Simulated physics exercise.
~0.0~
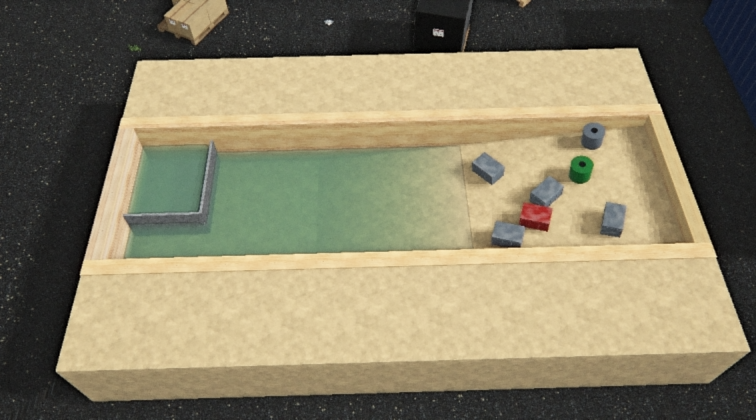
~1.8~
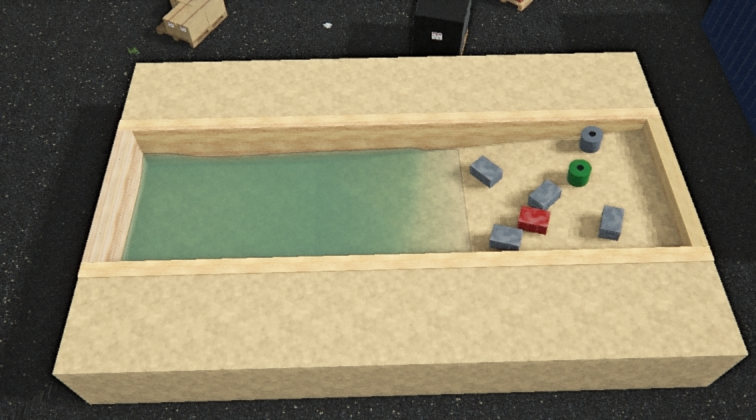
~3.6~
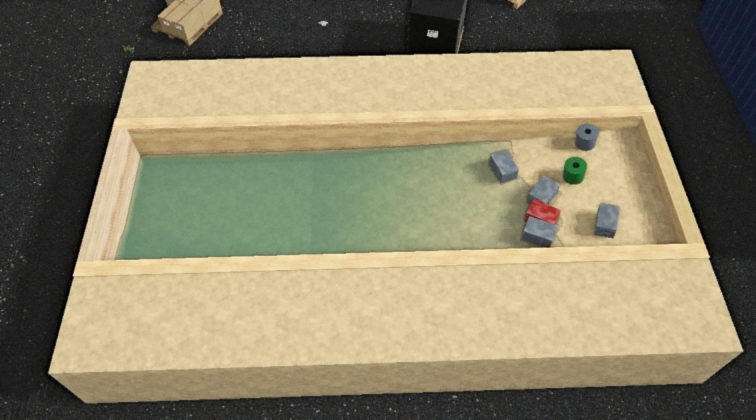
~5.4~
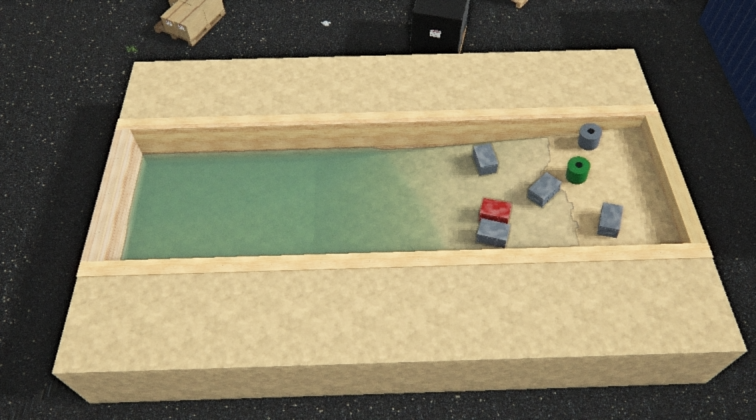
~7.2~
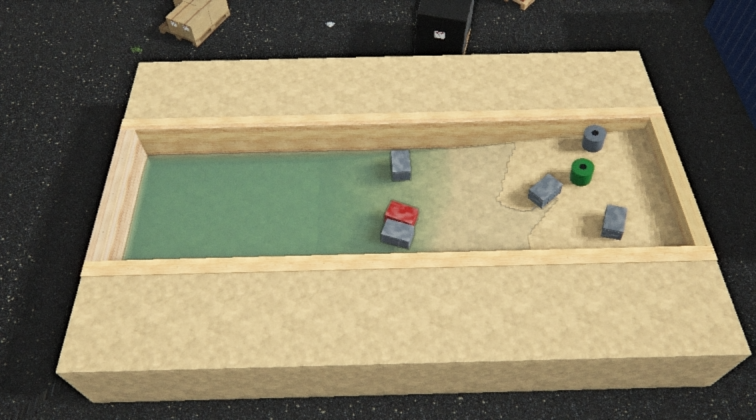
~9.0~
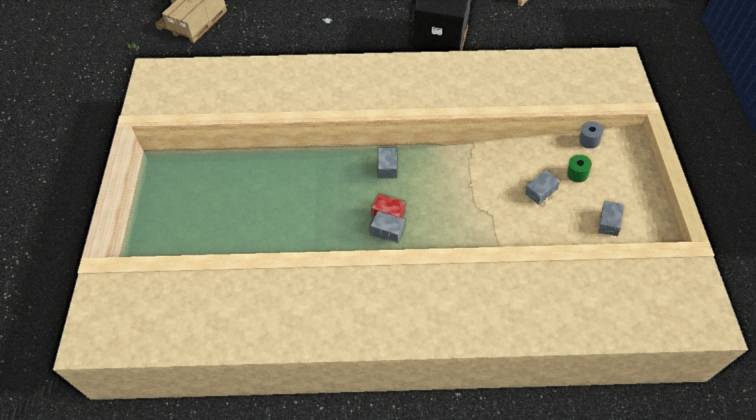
The clip opens on a sandy enclosure with pale timber edges, greenish water on the left, a walled-off corner in it, and grey and red crates and two tubs on the dry slope at right. The corner barrier vanishes, while the objects stay put. Water then runs up the slope, pushing the red crate and two grey ones to the right. As it draws back, it carries these three left, well past where they began. At the end they float near the middle, while the green tub, the other tub and two grey crates sit aground on the sand.
